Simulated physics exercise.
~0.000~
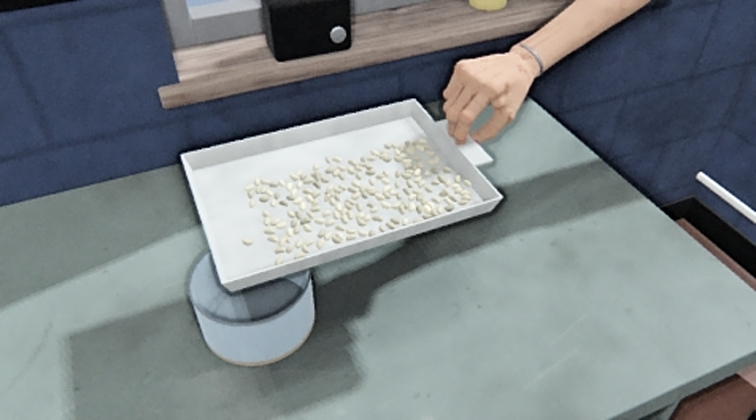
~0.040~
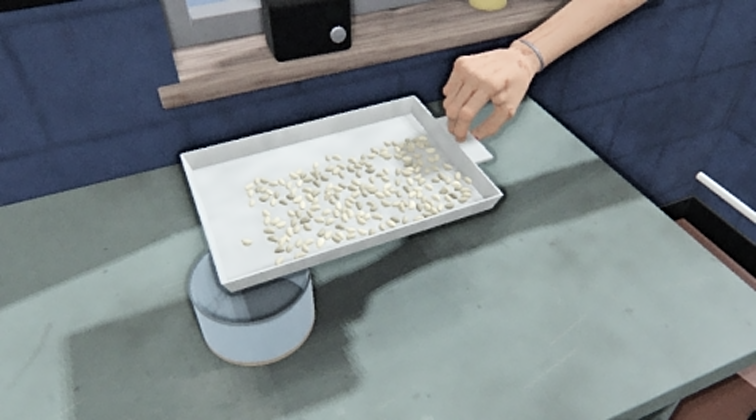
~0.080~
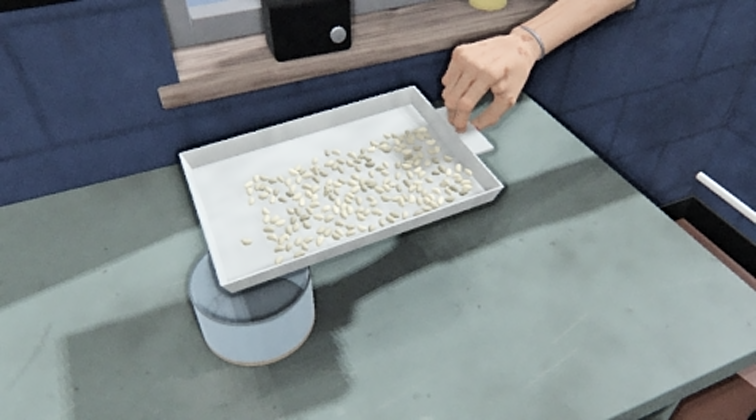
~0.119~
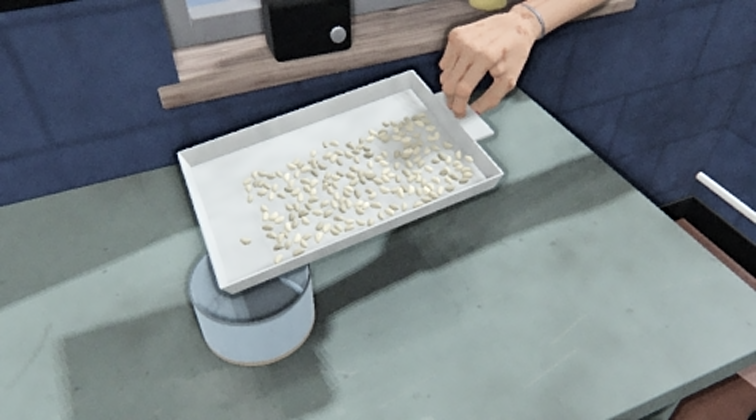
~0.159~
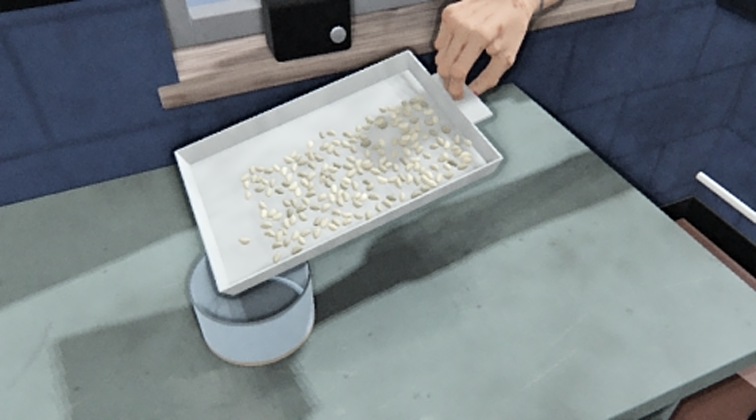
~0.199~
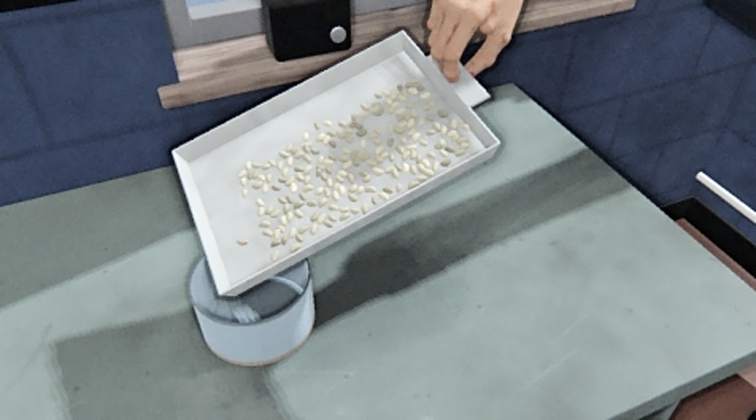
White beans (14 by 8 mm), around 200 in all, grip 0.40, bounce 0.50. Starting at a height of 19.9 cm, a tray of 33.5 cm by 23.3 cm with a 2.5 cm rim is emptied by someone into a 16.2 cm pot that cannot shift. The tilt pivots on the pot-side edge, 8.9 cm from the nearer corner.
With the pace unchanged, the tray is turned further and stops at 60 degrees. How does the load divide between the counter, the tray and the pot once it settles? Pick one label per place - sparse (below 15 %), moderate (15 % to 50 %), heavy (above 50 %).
Counter: Heavy; tray: Moderate; pot: Sparse.
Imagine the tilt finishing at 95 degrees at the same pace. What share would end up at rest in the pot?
Pot share: About 0 per cent.
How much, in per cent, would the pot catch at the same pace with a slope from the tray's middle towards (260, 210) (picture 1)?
About 0 per cent.
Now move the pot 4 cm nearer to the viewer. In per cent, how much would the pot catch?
0 %.
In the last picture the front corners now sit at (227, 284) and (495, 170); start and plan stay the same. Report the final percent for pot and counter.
You'd end with pot at 0 and counter at 55.
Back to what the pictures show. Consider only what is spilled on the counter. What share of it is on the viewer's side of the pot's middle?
Roughly 90 percent of the spill.
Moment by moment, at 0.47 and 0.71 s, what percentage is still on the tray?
Roughly 100 then 55.
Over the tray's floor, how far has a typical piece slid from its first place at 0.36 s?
Displacement on the tray: Roughly 2 cm.
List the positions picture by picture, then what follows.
The first frame shows tray tilt 0 degrees, front corners at (228, 276) and (493, 195); middle of the pieces at (364, 196); pot at (250, 276).
The second frame shows tray tilt 1 degrees, front corners at (228, 276) and (494, 192); middle of the pieces at (364, 194).
The third frame shows tray tilt 4 degrees, front corners at (227, 278) and (494, 185), lowest corner left front; middle of the pieces at (364, 189).
The fourth frame shows tray tilt 8 degrees, front corners at (226, 280) and (494, 172), lowest corner left front; middle of the pieces at (362, 181).
The fifth frame shows tray tilt 14 degrees, front corners at (225, 283) and (493, 157), lowest corner left front; middle of the pieces at (360, 172).
The sixth frame shows tray tilt 19 degrees, front corners at (224, 285) and (490, 142), lowest corner left front; middle of the pieces at (356, 163); pot at (250, 276). The tray's pace is about 135 degrees a second.
Then, at 0.36 s, tilt 41 degrees; the tray holds 100 %, the pot 0 %.
After 0.47 s, tilt 55 degrees; the tray holds 100 %, the pot 0 %.
Then, at 0.71 s, tilt 60 degrees; the tray holds 55 %, the pot 0 %.
In the end, at 2.6 s, counter 65 %, tray 35 %, pot 0 %.
